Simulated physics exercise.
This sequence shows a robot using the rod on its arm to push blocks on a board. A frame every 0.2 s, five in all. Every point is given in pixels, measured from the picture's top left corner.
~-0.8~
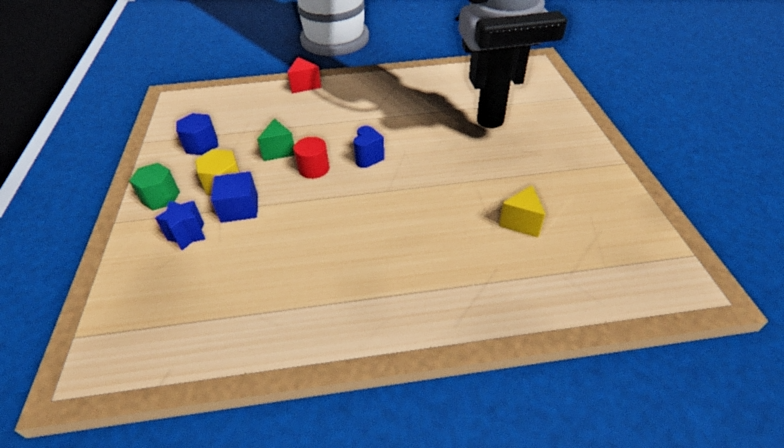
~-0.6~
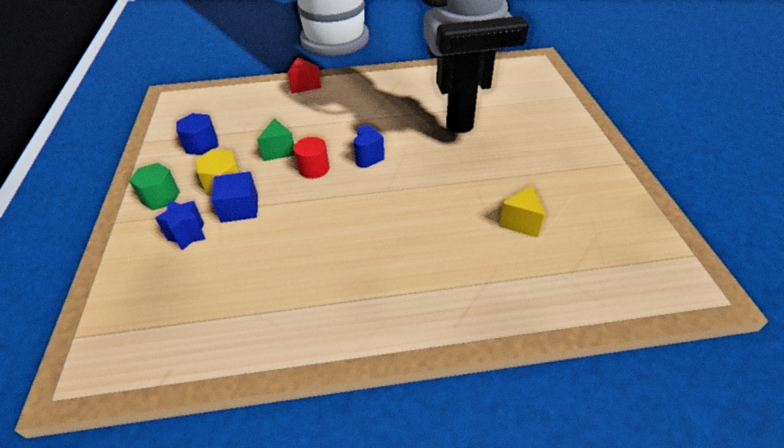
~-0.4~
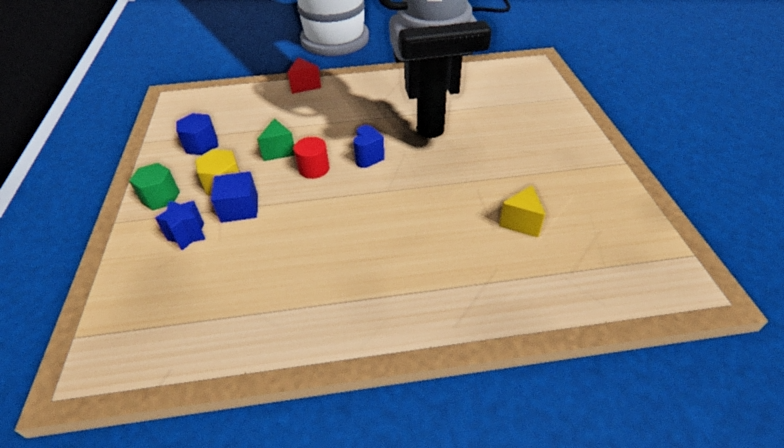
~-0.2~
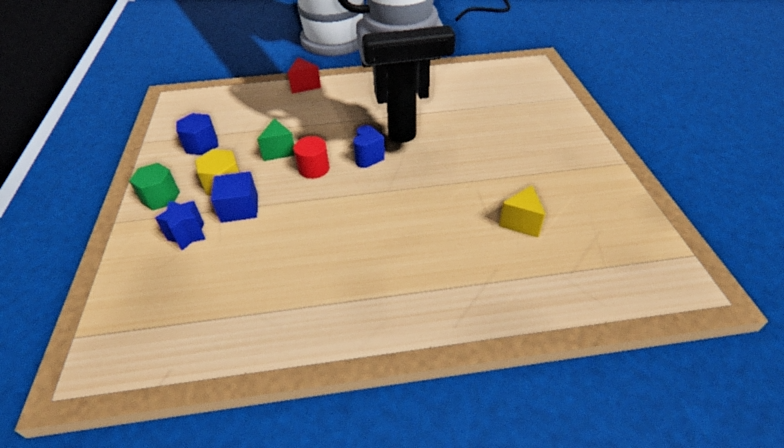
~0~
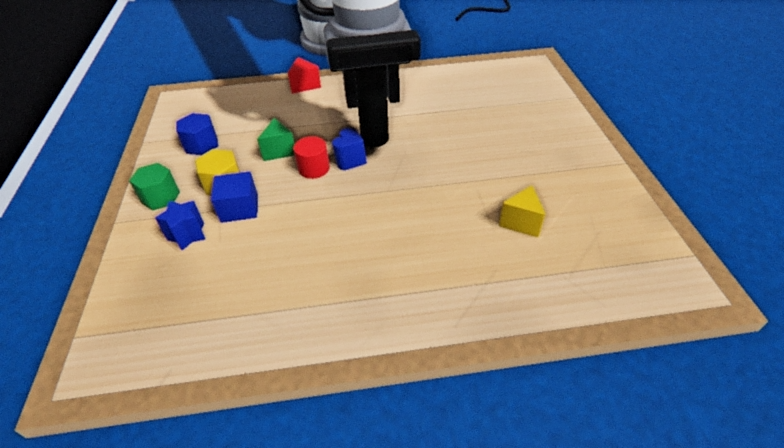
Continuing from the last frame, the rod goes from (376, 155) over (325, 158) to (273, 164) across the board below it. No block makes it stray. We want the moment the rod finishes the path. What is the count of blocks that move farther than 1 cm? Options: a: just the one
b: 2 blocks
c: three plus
Correct choice: C.
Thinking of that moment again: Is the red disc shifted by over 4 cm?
Answer: Yes.
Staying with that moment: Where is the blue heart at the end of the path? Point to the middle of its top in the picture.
My estimate: (301, 154).
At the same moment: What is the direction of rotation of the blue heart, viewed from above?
Answer: Against the clock.
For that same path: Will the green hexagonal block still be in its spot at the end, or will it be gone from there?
It holds its position.
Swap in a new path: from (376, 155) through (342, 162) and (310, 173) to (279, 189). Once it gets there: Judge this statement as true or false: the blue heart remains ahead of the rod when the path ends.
That is true.
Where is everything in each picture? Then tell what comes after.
The first picture shows rod tip at (490, 121); block tops, green hexagonal block at (149, 175); yellow hexagonal block at (215, 161); green triangular block at (274, 129); red disc at (310, 146); blue heart at (367, 135).
The second picture shows rod at (460, 126); blocks unchanged.
The third picture shows rod at (430, 130); blocks unchanged.
The fourth picture shows rod at (402, 135); blocks unchanged.
The fifth picture shows rod at (375, 139); green hexagonal block at (149, 175); yellow hexagonal block at (215, 161); green triangular block at (274, 129); red disc at (310, 146); blue heart at (349, 138).
The first path, step by step. One third of the way, rod at (338, 140); red disc at (291, 153); blue heart at (319, 147), turned 40° anticlockwise.
Two thirds of the way, rod at (303, 144); red disc at (271, 163); blue heart at (302, 154), turned 70° anticlockwise.
At the end, rod at (269, 148); green hexagonal block in place; yellow hexagonal block in place; green triangular block at (253, 125), turned 50° clockwise; red disc at (271, 164); blue heart at (301, 154), turned 75° anticlockwise.
